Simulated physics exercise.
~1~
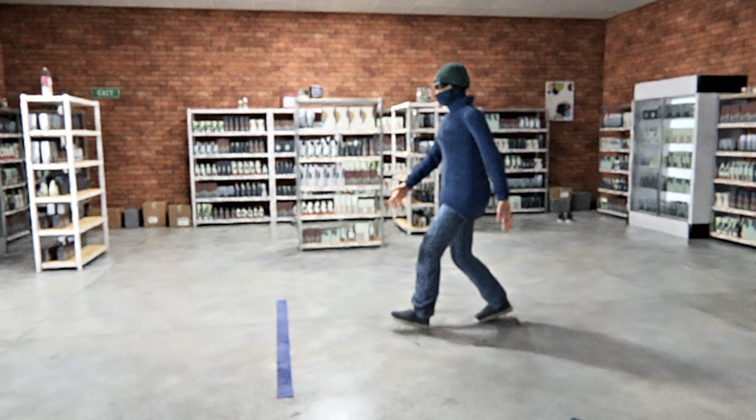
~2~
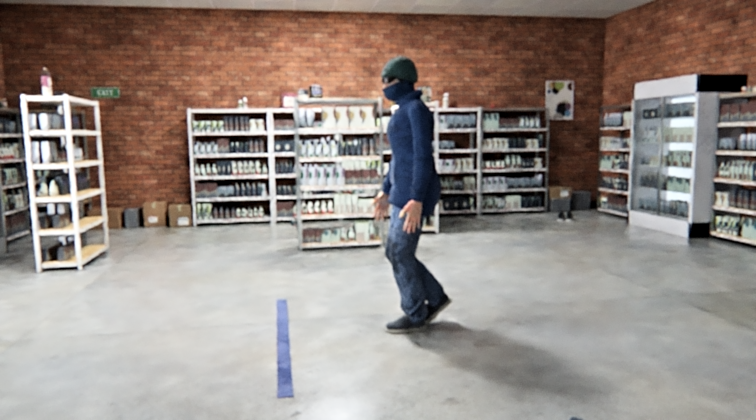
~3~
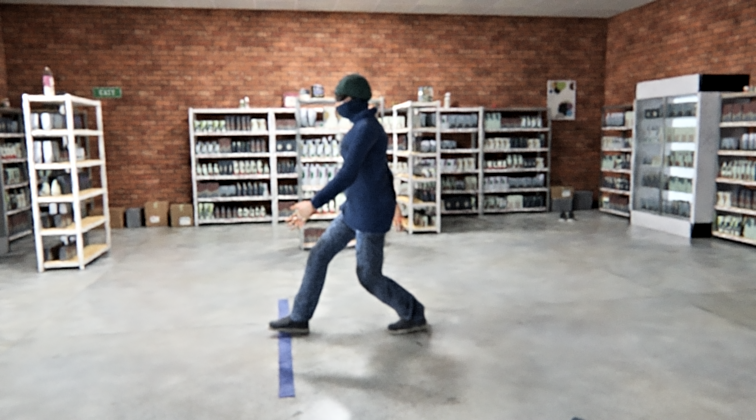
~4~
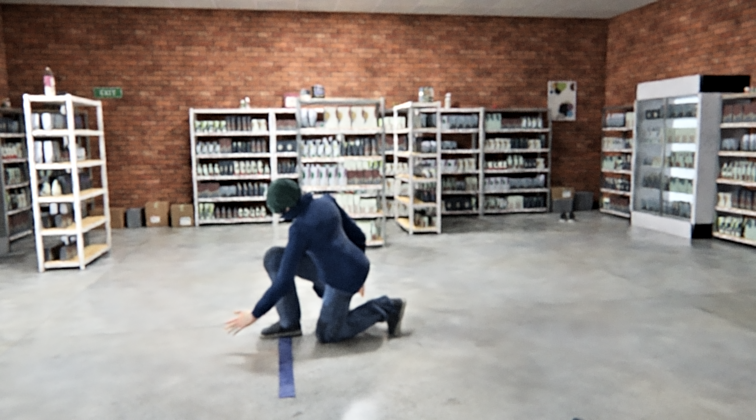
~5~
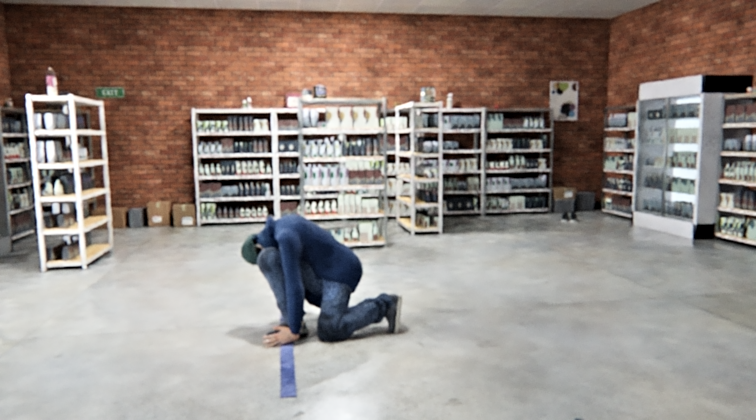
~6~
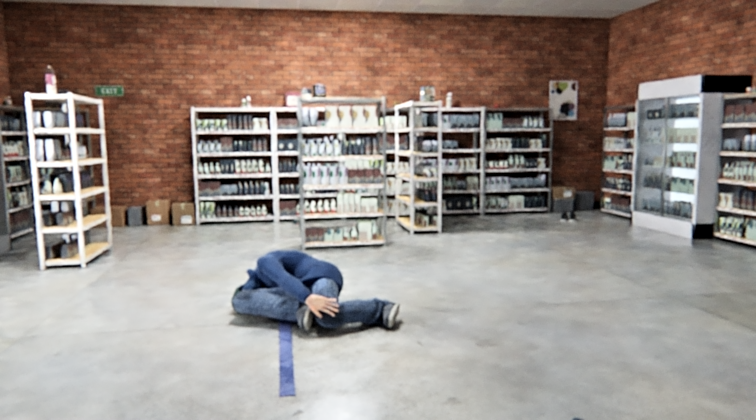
We see a person in a dark cap and face covering walk left through a shop toward a blue floor strip, step onto it, drop to one knee, reach down with the hands, and fold over, ending curled low on the floor beside the strip.
